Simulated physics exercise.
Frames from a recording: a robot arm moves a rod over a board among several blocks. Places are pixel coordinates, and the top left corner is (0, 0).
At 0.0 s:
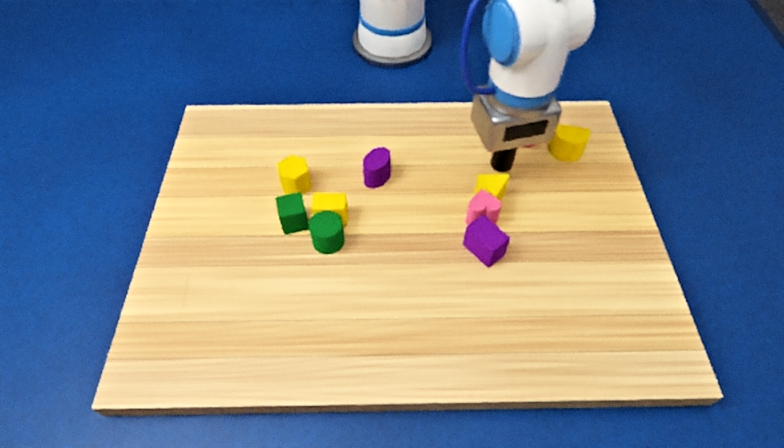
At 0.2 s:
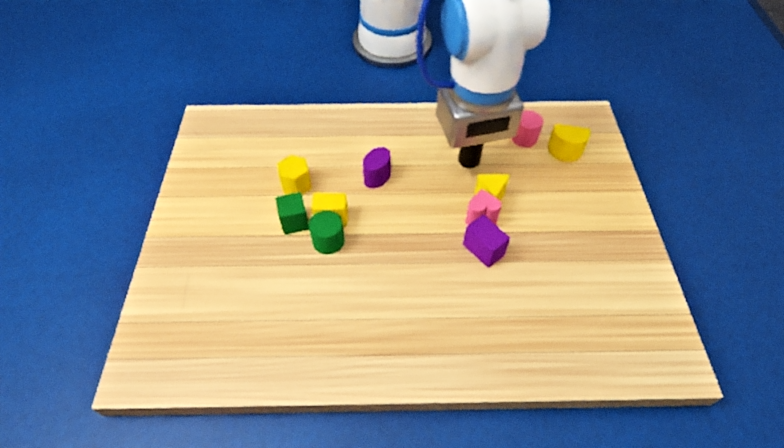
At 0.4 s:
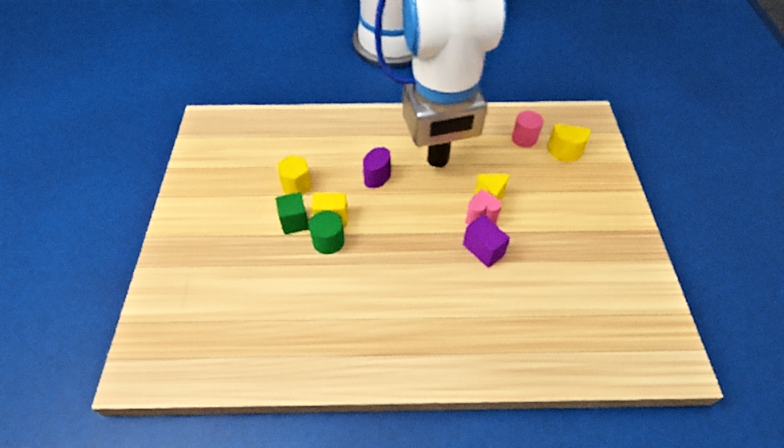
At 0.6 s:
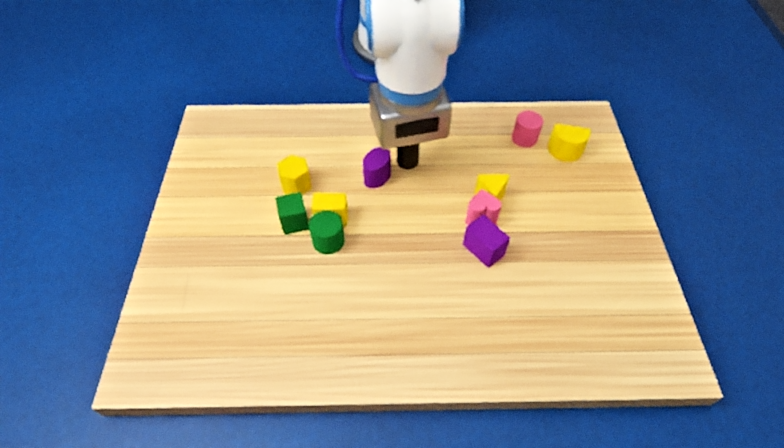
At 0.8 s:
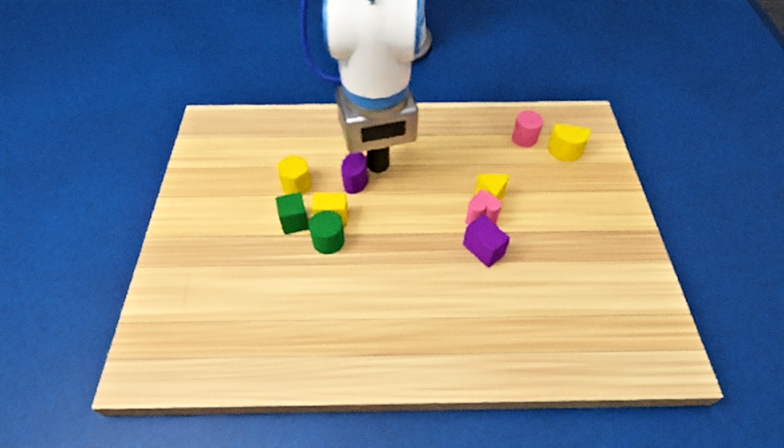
A robot arm moves its rod left across the board and pushes a purple block left.
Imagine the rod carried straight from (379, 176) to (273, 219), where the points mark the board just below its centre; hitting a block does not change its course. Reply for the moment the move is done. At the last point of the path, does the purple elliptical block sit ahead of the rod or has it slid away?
Prediction: Still leading.
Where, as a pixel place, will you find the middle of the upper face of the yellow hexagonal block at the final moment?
At (272, 168).
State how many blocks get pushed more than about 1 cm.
That's three or more.
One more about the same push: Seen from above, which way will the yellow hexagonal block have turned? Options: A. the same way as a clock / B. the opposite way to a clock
A: The same way as a clock.
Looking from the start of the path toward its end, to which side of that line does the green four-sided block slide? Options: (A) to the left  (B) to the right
The one that fits is A, to the left.
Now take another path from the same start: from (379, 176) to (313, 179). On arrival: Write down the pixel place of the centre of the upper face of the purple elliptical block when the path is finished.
Somewhere near (307, 178).
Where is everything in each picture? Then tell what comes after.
Rod's lower end at (501, 164); green four-sided block at (290, 204); yellow hexagonal block at (293, 166); yellow oblong at (329, 201); purple elliptical block at (377, 158), in the first picture.
Rod at (469, 161); blocks still, in the second picture.
Rod at (438, 160); blocks still, in the third picture.
Rod at (408, 161); blocks still, in the fourth picture.
Rod at (378, 165); green four-sided block at (290, 204); yellow hexagonal block at (293, 166); yellow oblong at (329, 201); purple elliptical block at (354, 163), in the fifth picture.
On the path given first. One third of the way, rod at (343, 179); purple elliptical block at (316, 176).
Two thirds of the way, rod at (307, 194); green four-sided block at (272, 216), turned 55° anticlockwise; yellow hexagonal block at (273, 168), turned 70° clockwise; purple elliptical block at (279, 190).
At the end, rod at (270, 209); green four-sided block at (264, 223), turned 85° anticlockwise; yellow hexagonal block at (272, 168), turned 80° clockwise; yellow oblong still; purple elliptical block at (240, 200), turned 30° clockwise.
